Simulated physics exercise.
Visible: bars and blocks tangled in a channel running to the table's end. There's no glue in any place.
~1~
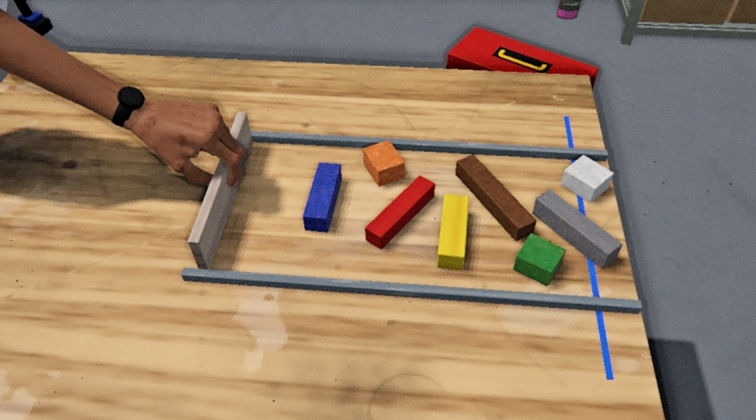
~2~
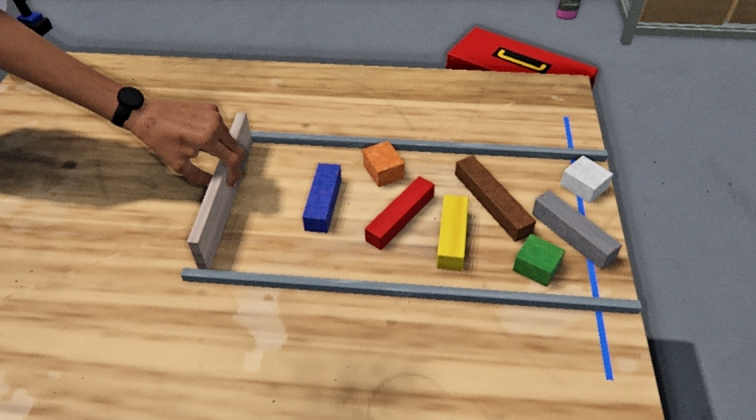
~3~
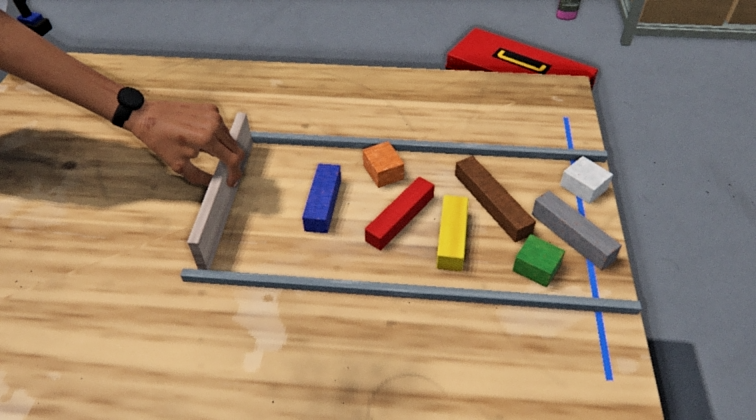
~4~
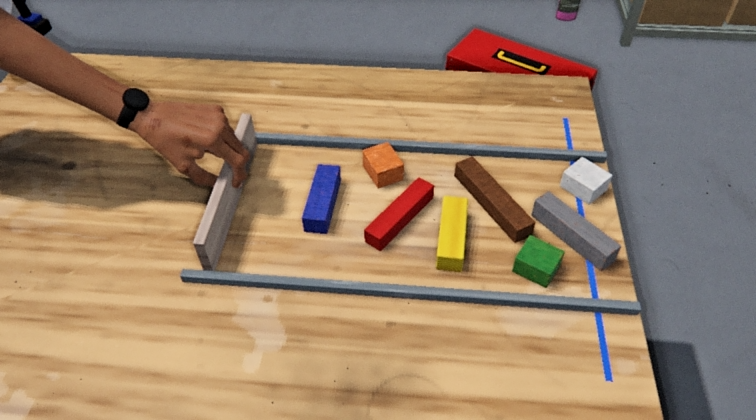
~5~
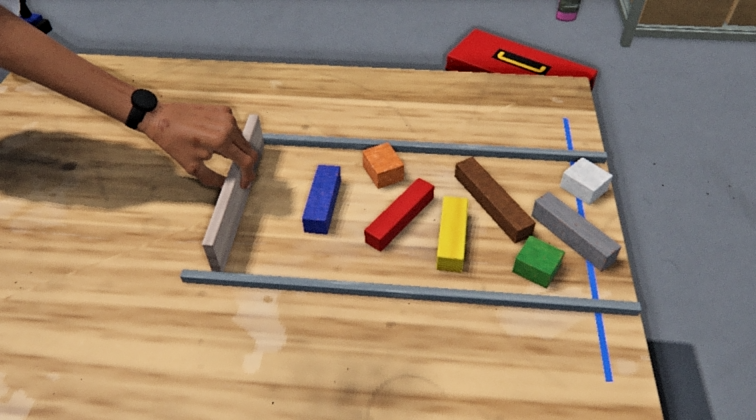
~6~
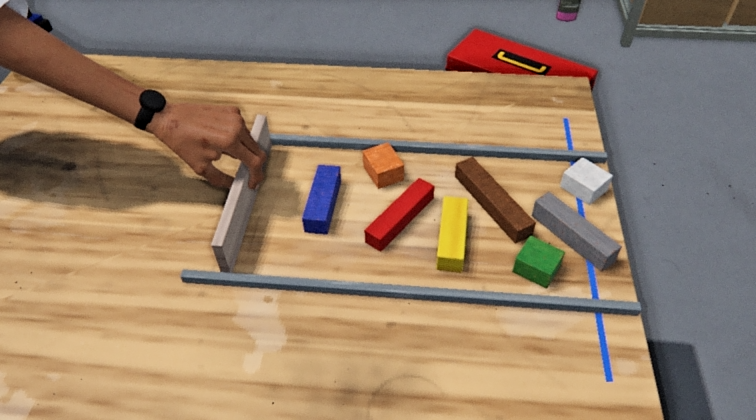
On a wooden tabletop, a hand wearing a black watch holds a pale board upright between two grey rails, left of scattered coloured bars and blocks. The board is still at first, then the hand slides it slightly rightward, narrowing the gap to the blue bar, while the scattered pieces stay in place.
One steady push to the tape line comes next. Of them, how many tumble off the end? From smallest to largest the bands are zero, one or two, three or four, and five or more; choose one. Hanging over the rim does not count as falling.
The right band is five or more.
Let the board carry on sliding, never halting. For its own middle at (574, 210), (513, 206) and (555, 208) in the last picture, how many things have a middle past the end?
Over the end: 5, 1, 4.
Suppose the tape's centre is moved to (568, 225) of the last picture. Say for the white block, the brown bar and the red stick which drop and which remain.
The white block topples off, the brown bar topples off, and the red stick stays put.
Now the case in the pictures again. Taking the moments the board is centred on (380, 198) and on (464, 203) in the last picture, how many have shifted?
The count is 3 at the first point and 7 at the second.
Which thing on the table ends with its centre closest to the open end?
It would be the red stick.
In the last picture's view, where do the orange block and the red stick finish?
About (595, 166), and the other about (623, 232).
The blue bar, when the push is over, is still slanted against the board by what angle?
Somewhere near 0 degrees, I'd say.
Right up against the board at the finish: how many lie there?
The answer is 2.
A little later, none off yet; white block at rest near (586, 181); grey bar at rest near (574, 231); green block at rest near (539, 262).
Next, none off yet; white block at rest near (586, 181); grey bar shifted a little near (596, 227); green block shifted about its own width near (574, 259).
When it is over, the number that fall off is five or more; down, yellow stick, brown bar, green block, grey bar and white block.
